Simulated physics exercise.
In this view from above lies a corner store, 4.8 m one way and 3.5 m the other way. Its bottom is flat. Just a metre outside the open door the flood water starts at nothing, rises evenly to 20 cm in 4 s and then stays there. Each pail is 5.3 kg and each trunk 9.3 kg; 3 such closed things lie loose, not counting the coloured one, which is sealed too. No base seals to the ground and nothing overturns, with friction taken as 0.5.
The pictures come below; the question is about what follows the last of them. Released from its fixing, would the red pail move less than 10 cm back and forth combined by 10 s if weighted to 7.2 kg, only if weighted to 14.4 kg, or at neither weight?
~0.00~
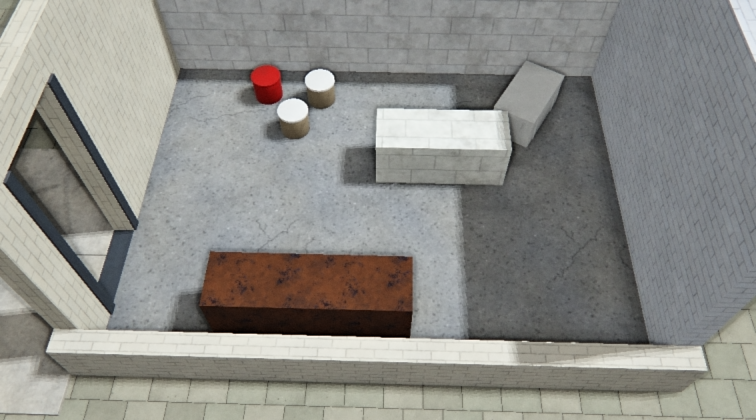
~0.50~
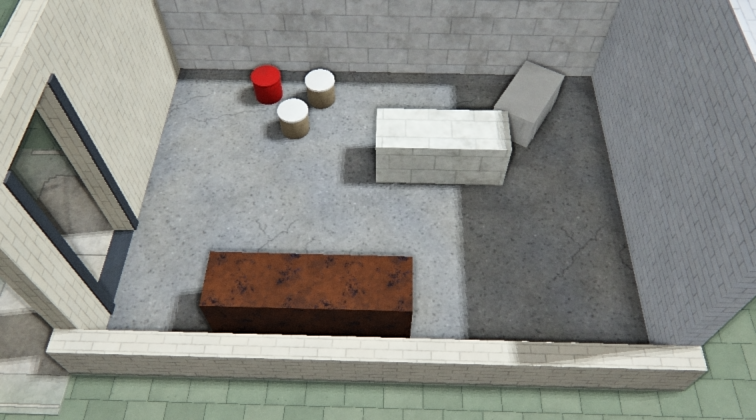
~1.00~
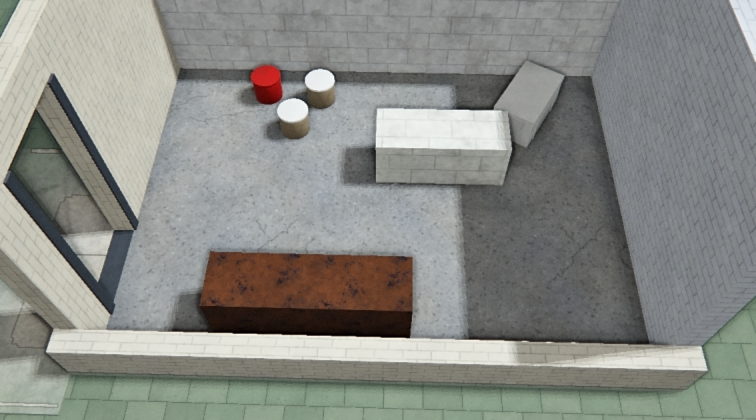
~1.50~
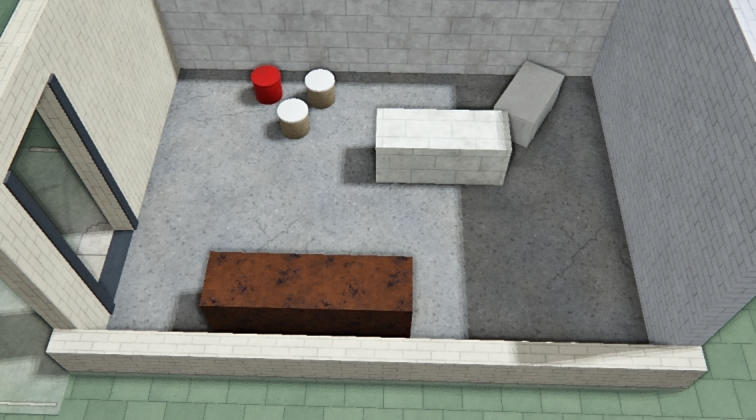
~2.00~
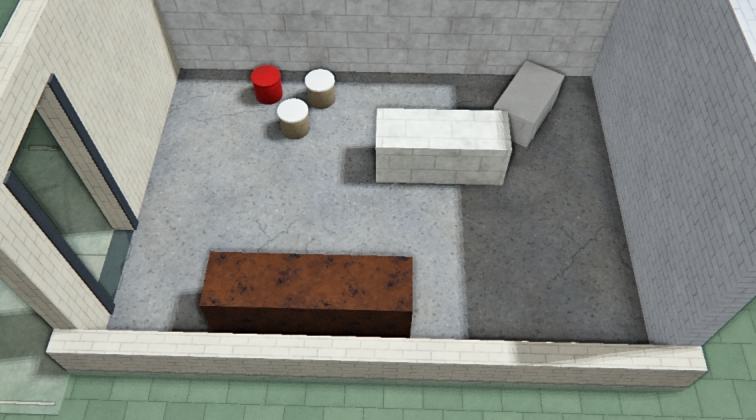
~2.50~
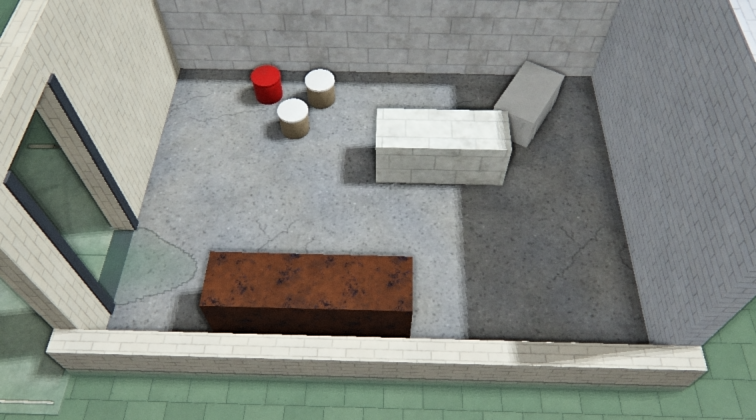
My guess is the lighter amount suffices.
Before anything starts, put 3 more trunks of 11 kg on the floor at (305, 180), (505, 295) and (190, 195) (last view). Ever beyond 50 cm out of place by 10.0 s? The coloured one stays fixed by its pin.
The first comes out above the threshold, the second above the threshold, the third below the threshold.
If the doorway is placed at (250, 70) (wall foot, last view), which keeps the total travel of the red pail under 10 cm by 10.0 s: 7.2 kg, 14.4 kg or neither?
Result: The heavier mass is required.
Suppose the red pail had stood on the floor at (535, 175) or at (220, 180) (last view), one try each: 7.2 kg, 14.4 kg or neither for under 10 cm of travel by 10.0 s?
One by one: The small mass suffices; the small mass suffices.
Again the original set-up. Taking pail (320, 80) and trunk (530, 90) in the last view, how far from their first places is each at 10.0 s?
Shifts: 0 cm / 5 cm.
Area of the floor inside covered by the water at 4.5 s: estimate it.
Wet: Near 5.0 m2.
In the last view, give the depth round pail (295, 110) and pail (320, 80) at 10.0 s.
First roughly 4 cm, second roughly 4 cm.
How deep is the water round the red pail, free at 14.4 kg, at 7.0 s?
Close to 1 cm deep.
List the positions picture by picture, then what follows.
The first picture shows the red pail at (266, 76) rests on the ground; water covers 0.0 m2; 0 of 4 have shifted.
The second picture shows the red pail at (266, 76), on the bottom; water covers 0.0 m2; 0 of 4 have shifted.
The third picture shows the red pail at (266, 76) rests on the ground; 0.0 m2 under water; 0 of 4 have shifted.
The fourth picture shows the red pail at (266, 76) rests on the ground; 0.0 m2 under water; 0 of 4 have shifted.
The fifth picture shows the red pail at (266, 76) rests on the ground; water covers 0.0 m2; 0 of 4 have shifted.
The sixth picture shows the red pail at (266, 76) rests on the ground; water covers 0.3 m2; 0 of 4 have shifted.
After 3.5 s the red pail would be 0 cm from its start with 7.2 kg and 0 cm from its start with 14.4 kg; 0 cm of water round it then.
After 4.5 s the red pail would be 0 cm from its start with 7.2 kg and 0 cm from its start with 14.4 kg; 0 cm of water round it then.
After 7.0 s the red pail would be 0 cm from its start with 7.2 kg and 0 cm from its start with 14.4 kg; 1 cm of water round it then.
After 10.0 s the red pail would be 0 cm from its start with 7.2 kg and 0 cm from its start with 14.4 kg; 3 cm of water round it then.
